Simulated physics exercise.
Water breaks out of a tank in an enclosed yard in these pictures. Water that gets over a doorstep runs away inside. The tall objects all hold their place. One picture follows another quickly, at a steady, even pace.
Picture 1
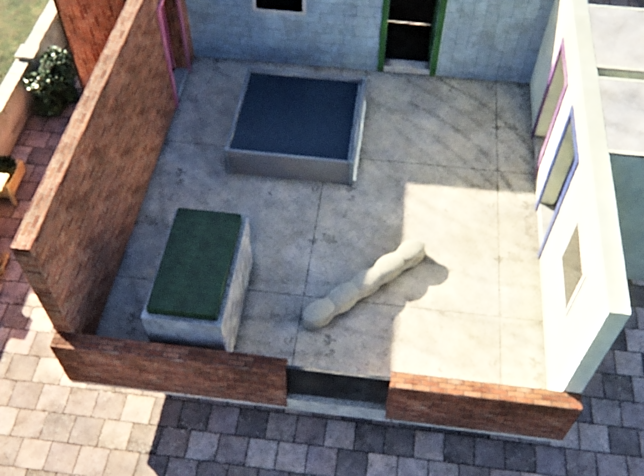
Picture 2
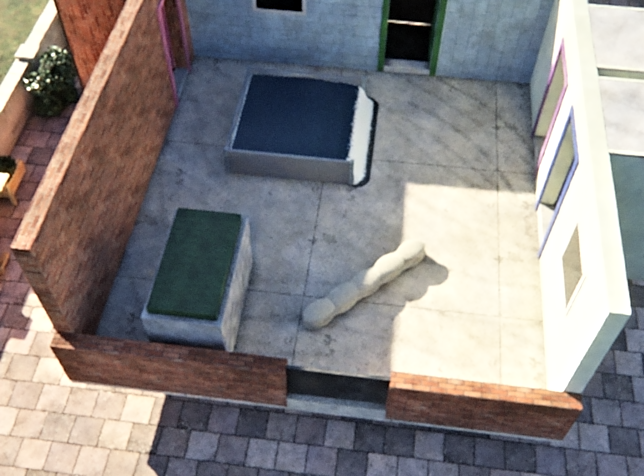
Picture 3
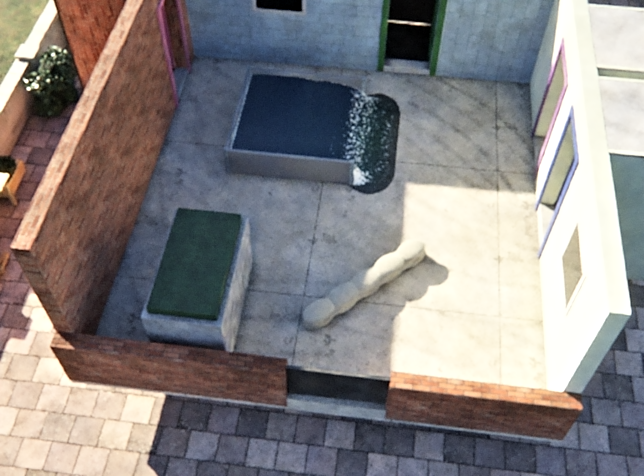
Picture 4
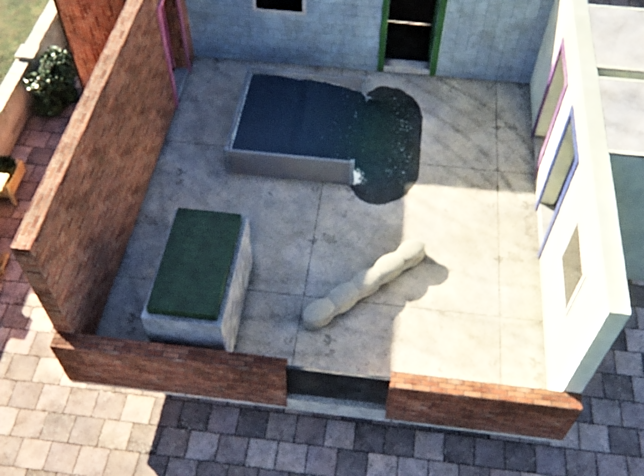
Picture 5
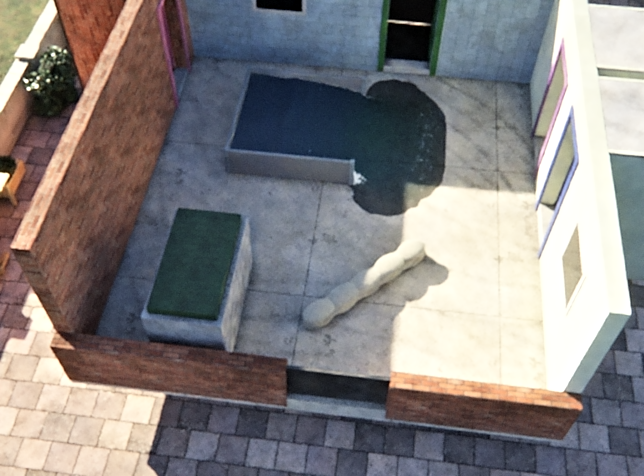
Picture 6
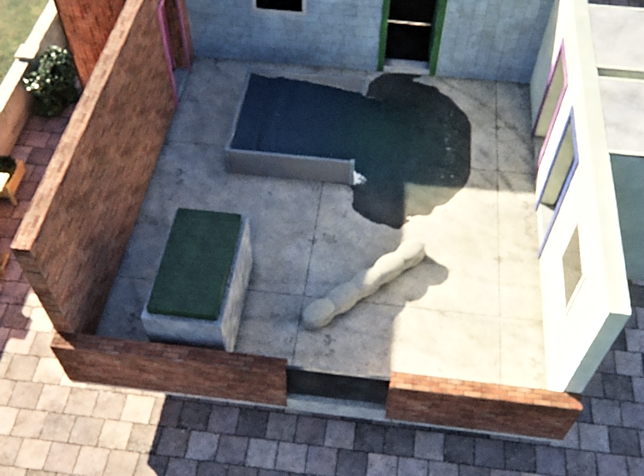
A walled yard held a green-topped block, a lumpy pale ridge and a dark tank of water, whose right side opened, and the water poured out and spread rightward across the floor in a widening dark patch.
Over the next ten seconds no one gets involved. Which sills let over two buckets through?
As I see it, the pink door will pass two buckets at most; the purple door will pass more than two buckets; the blue door will pass two buckets at most; the green door will pass two buckets at most.
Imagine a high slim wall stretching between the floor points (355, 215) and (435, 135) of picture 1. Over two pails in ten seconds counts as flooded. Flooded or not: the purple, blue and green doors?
Purple door remains short, blue door remains short, green door exceeds the limit.
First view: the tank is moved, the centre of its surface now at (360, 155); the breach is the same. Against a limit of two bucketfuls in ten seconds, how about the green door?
Green falls short.
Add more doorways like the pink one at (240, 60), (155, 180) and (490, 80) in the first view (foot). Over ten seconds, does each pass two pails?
First stays short of it, second stays short of it, third crosses the line.
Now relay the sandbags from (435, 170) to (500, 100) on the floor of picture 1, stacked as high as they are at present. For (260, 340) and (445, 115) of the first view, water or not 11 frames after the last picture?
The first point is untouched and the second is soaked.
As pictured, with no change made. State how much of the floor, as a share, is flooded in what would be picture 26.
That should be about 40 %.
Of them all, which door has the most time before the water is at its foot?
Answer - the pink-painted one.
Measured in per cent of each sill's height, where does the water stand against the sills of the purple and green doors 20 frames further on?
First around 220 percent, second around 40 percent.
A moment on, water covers 30 % of the floor; the pink door not reached, the purple door under two buckets in, the blue door not reached, the green door wet at the sill, nothing in.
Next, water covers 35 % of the floor; the pink door not reached, the purple door over two buckets in, the blue door wet at the sill, nothing in, the green door wet at the sill, nothing in.
Then, water covers 40 % of the floor; the pink door not reached, the purple door far over two buckets in, the blue door wet at the sill, nothing in, the green door wet at the sill, nothing in.
Later, water covers 60 % of the floor; the pink door not reached, the purple door far over two buckets in, the blue door wet at the sill, nothing in, the green door wet at the sill, nothing in.
In the end, water covers 90 % of the floor; the pink door wet at the sill, nothing in, the purple door far over two buckets in, the blue door wet at the sill, nothing in, the green door wet at the sill, nothing in.
